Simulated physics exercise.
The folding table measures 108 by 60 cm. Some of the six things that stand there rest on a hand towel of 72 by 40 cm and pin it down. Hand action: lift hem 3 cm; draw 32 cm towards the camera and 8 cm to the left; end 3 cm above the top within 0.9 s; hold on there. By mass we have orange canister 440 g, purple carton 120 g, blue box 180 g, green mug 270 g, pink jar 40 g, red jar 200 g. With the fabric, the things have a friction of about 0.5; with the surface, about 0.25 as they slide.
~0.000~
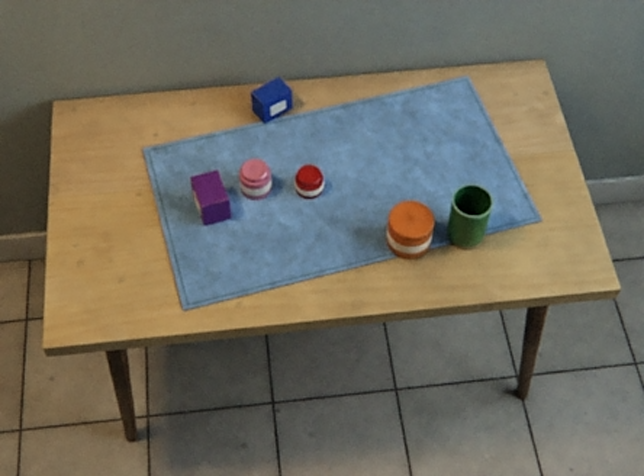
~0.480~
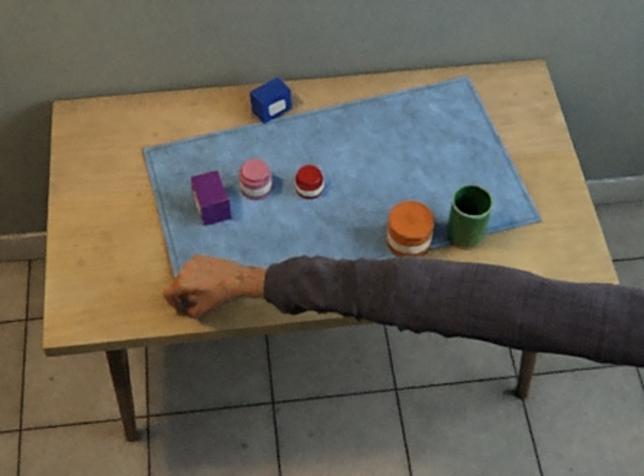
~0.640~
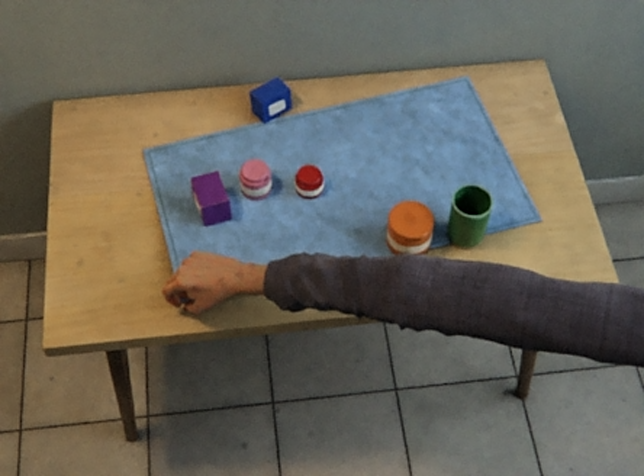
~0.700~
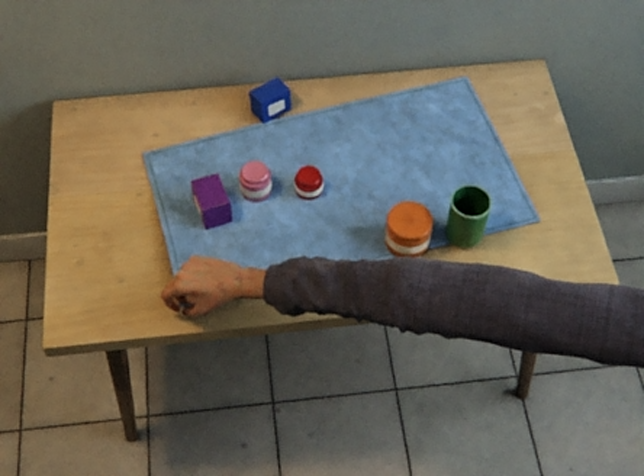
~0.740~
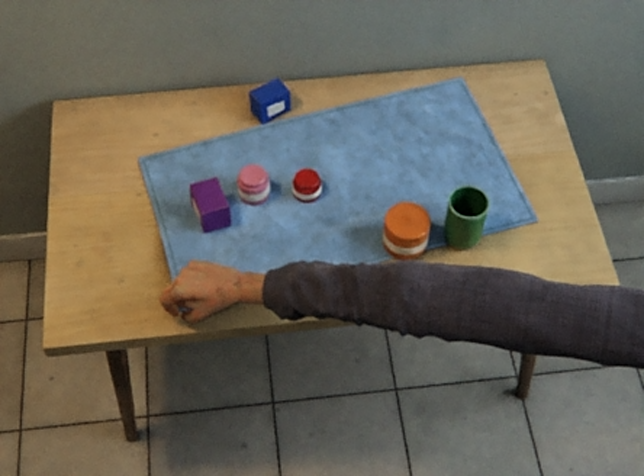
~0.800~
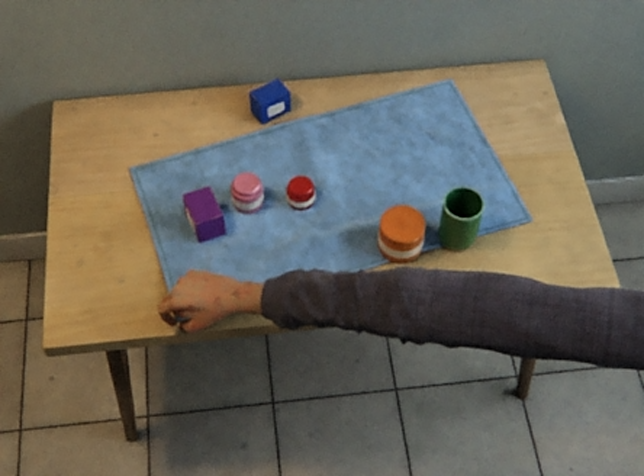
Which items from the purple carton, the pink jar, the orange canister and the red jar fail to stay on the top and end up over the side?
The purple carton fails to stay up; the pink jar fails to stay up; the orange canister fails to stay up; the red jar fails to stay up.
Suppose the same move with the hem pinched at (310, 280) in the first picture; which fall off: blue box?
Here the blue box would end up on its support.
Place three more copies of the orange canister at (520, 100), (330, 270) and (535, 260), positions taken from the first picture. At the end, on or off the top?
Going through the three spots as listed: Holds its spot, ends up off the top and holds its spot.
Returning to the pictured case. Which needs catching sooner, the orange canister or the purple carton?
The purple one leads the way.
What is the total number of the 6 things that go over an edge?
5.
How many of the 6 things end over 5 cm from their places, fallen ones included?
Count recorded: 5.
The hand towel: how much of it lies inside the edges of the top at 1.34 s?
About 75 per cent.
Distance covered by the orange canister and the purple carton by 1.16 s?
For the orange canister, 15 centimetres, and for the purple carton, 25 centimetres.
By 1.0 s, 95 % of the hand towel is still over the top; purple carton 13 cm off its start, pink jar 12 cm off its start, red jar 11 cm off its start.
By 1.2 s, 85 % of the hand towel is still over the top; purple carton 25 cm off its start, pink jar 24 cm off its start, red jar 22 cm off its start.
By 1.3 s, 75 % of the hand towel is still over the top; purple carton 35 cm off its start at (129, 342), pink jar 32 cm off its start at (165, 296), red jar 30 cm off its start at (217, 282).
By 1.5 s, 60 % of the hand towel is still over the top; purple carton over the edge, pink jar 42 cm off its start, red jar 36 cm off its start.
By 3.1 s, 0 % of the hand towel is still over the top; pink jar over the edge, red jar over the edge, purple carton over the edge, orange canister over the edge.
